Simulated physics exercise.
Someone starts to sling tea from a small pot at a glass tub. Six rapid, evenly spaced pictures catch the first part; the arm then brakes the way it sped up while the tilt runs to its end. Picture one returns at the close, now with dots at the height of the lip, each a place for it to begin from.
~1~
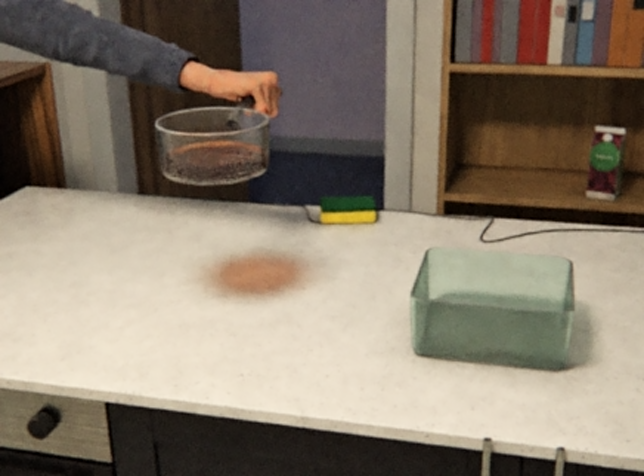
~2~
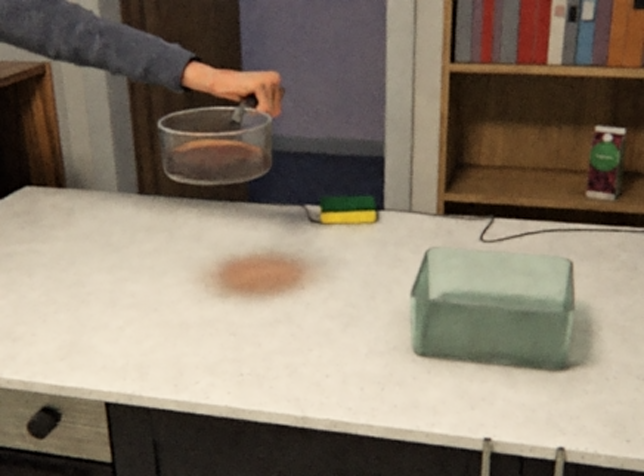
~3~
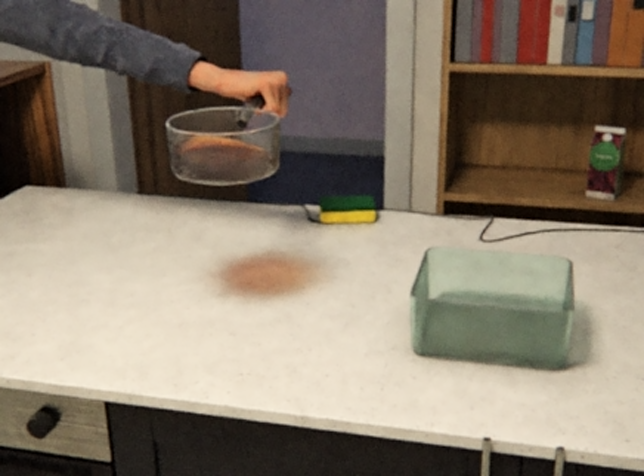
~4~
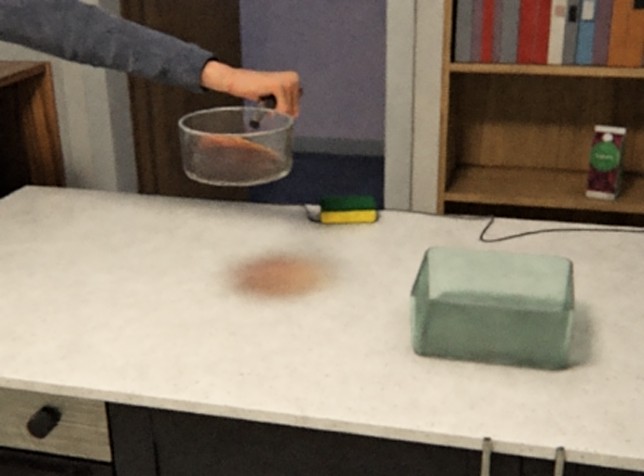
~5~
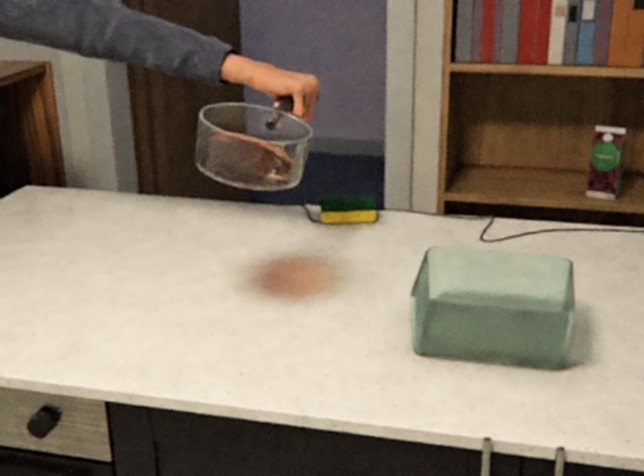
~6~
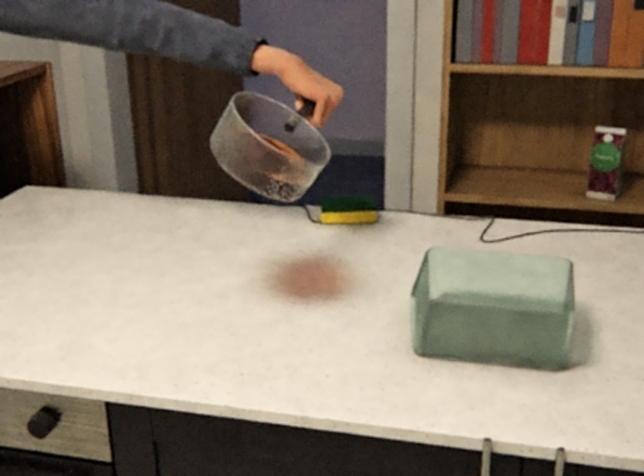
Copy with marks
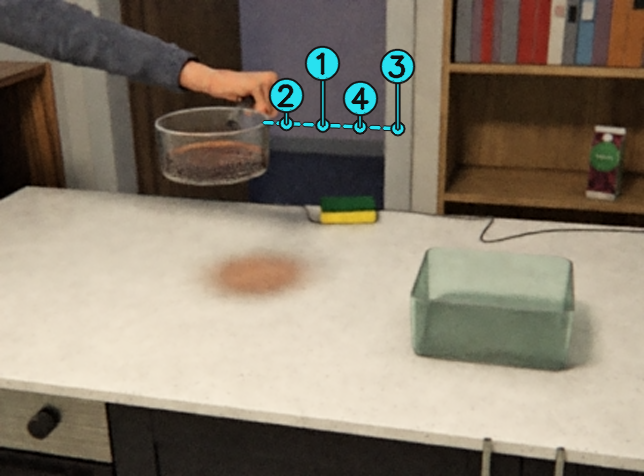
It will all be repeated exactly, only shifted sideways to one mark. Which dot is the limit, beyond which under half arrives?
2 will do.
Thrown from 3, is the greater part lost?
No, that is safe.
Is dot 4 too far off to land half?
No.
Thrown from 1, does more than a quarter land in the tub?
Yes.
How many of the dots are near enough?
All of them.
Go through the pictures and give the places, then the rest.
Upright, lip at (264, 122); tub from (412, 351) to (566, 368); nothing has left yet.
Upright, lip at (267, 122); nothing has left yet.
Upright, lip at (275, 122); nothing has left yet.
Upright, lip at (289, 124); nothing has left yet.
Tipped about 12°, lip at (309, 136); nothing has left yet.
Tipped about 34°, lip at (327, 159); nothing has left yet.
On the marked copy, 1 at (322, 125); 2 at (286, 123); 3 at (397, 128); 4 at (360, 126).
For dot 1, about 71 % lands in the tub, 11 % falls short and 18 % goes beside or beyond.
For dot 2, about 66 % lands in the tub, 19 % falls short and 14 % goes beside or beyond.
For dot 3, about 77 % lands in the tub, 4 % falls short and 19 % goes beside or beyond.
For dot 4, about 77 % lands in the tub, 19 % falls short and 4 % goes beside or beyond.
